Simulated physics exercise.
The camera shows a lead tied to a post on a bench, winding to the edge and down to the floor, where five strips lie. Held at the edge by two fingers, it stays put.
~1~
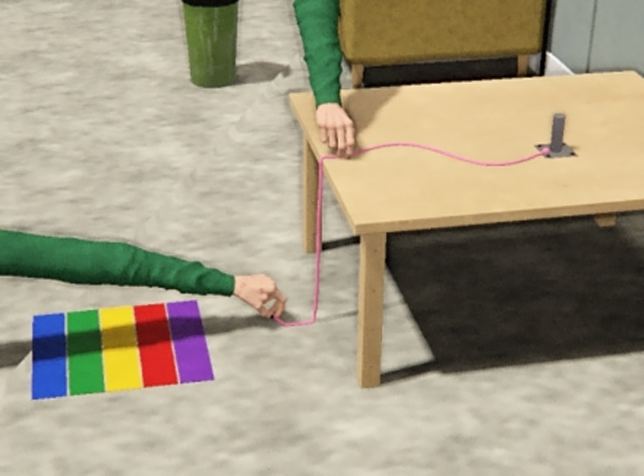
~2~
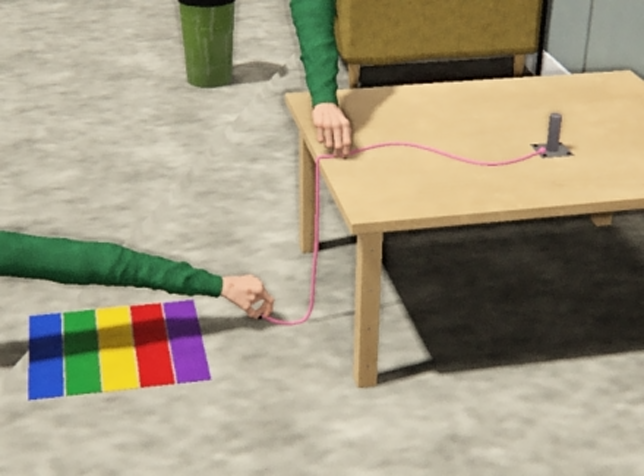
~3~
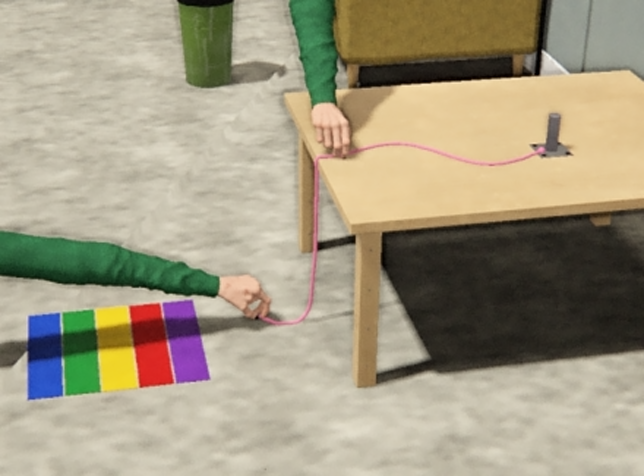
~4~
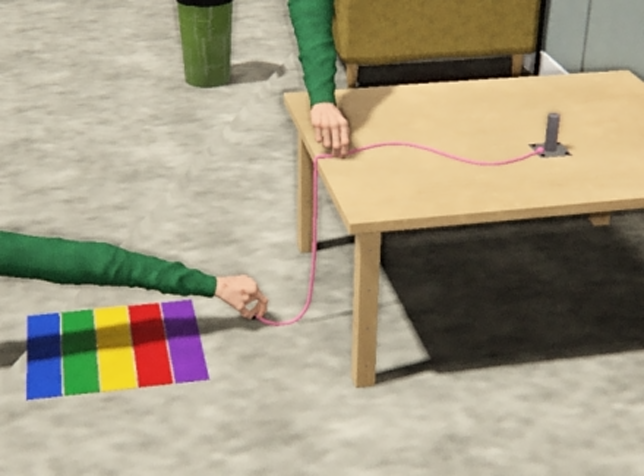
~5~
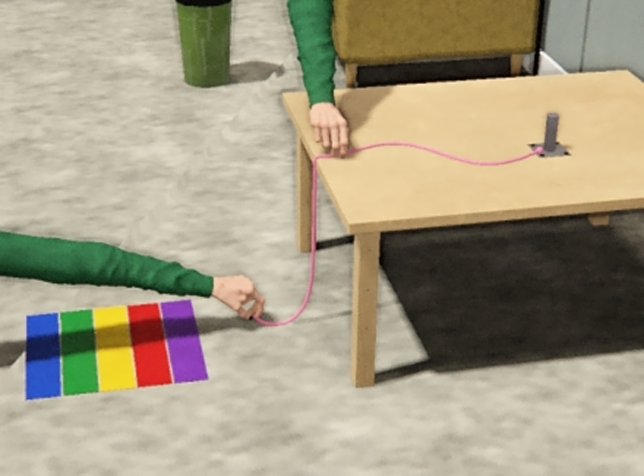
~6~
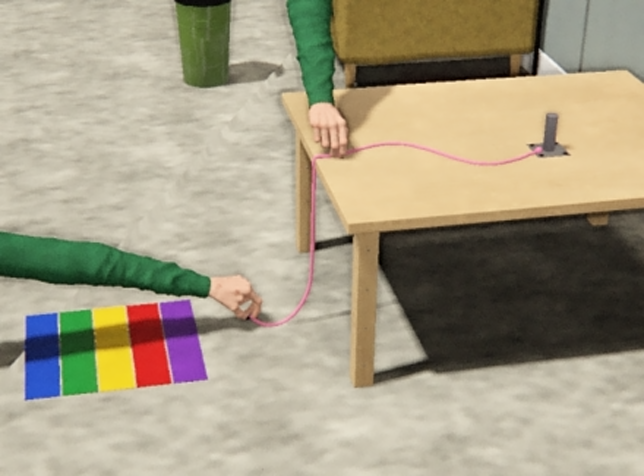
At first, one hand presses a pink cord at the table's edge while another holds its lower end near the floor, right of five coloured strips. The lower hand then shifts very slightly left, drawing the hanging cord into a gentler curve, while the upper hand stays at the edge.
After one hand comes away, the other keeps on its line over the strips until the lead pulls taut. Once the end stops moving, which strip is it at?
It is at the yellow strip.
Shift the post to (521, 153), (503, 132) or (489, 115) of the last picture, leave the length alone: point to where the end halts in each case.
In order, the pixels are (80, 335), (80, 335) and (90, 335).
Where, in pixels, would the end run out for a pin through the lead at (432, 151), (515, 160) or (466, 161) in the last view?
They end up at (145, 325), (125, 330) and (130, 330).
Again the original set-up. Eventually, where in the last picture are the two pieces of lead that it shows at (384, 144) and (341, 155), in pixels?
Point one to (360, 157), point two to (309, 167).
A little later, end near (178, 323); over purple.
Next, end near (139, 327); over red.
When it is tight, end near (115, 330); over yellow. It gets as far as the yellow strip.
